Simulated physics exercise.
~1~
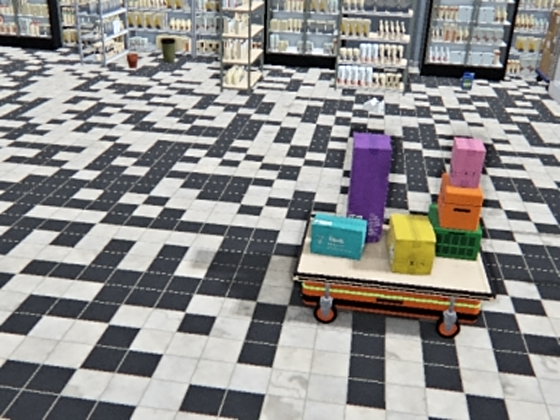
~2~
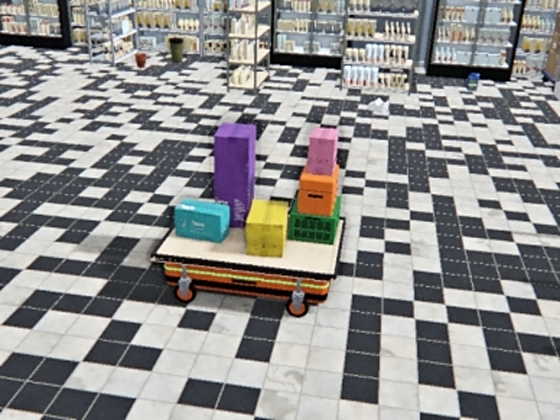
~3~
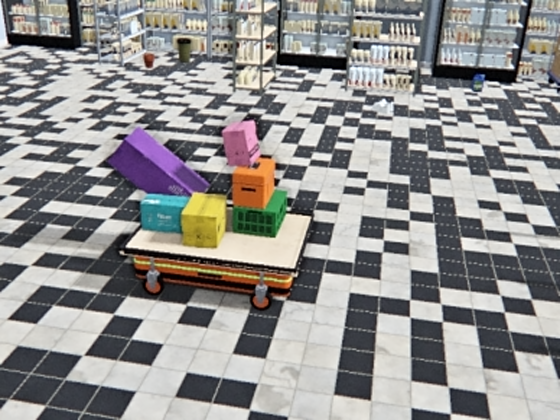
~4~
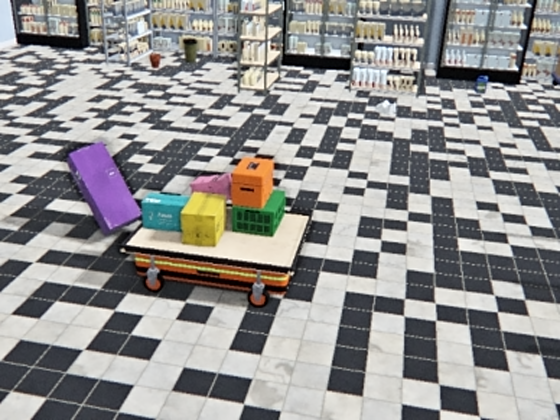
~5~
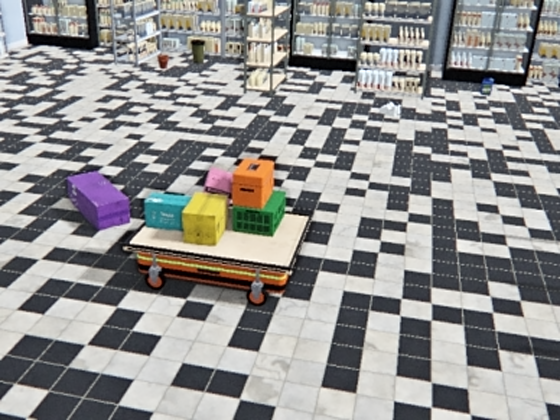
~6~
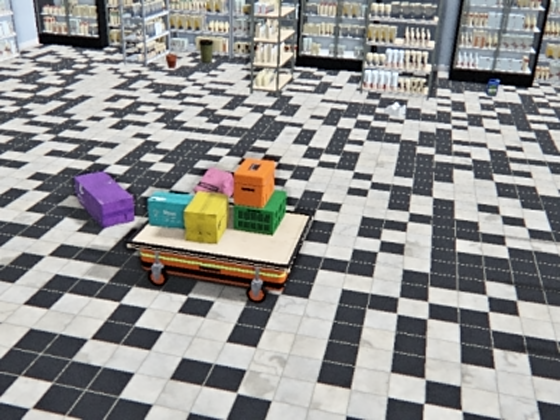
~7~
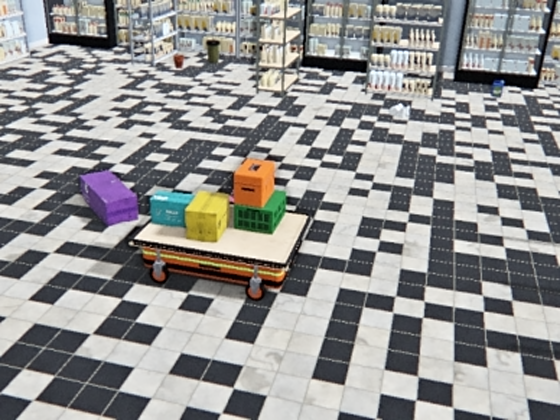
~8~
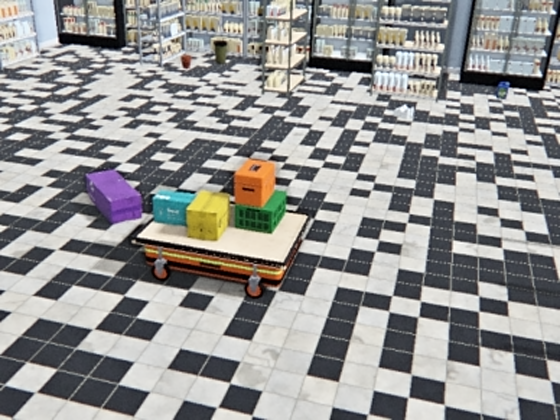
A flat cart with orange and yellow stripes carries six boxes and crates across a black-and-white checkered shop floor, seen from above with stocked shelves behind. A tall purple box and a turquoise one stand on the left, a yellow one in the middle, and an orange one on a green crate at the right, with a pink box behind. The cart rolls left and stops, and the purple and pink boxes tip. The purple box tumbles off and settles on its side on the floor, while the pink one drops behind the others and disappears from view. The turquoise, yellow, orange and green items stay aboard.
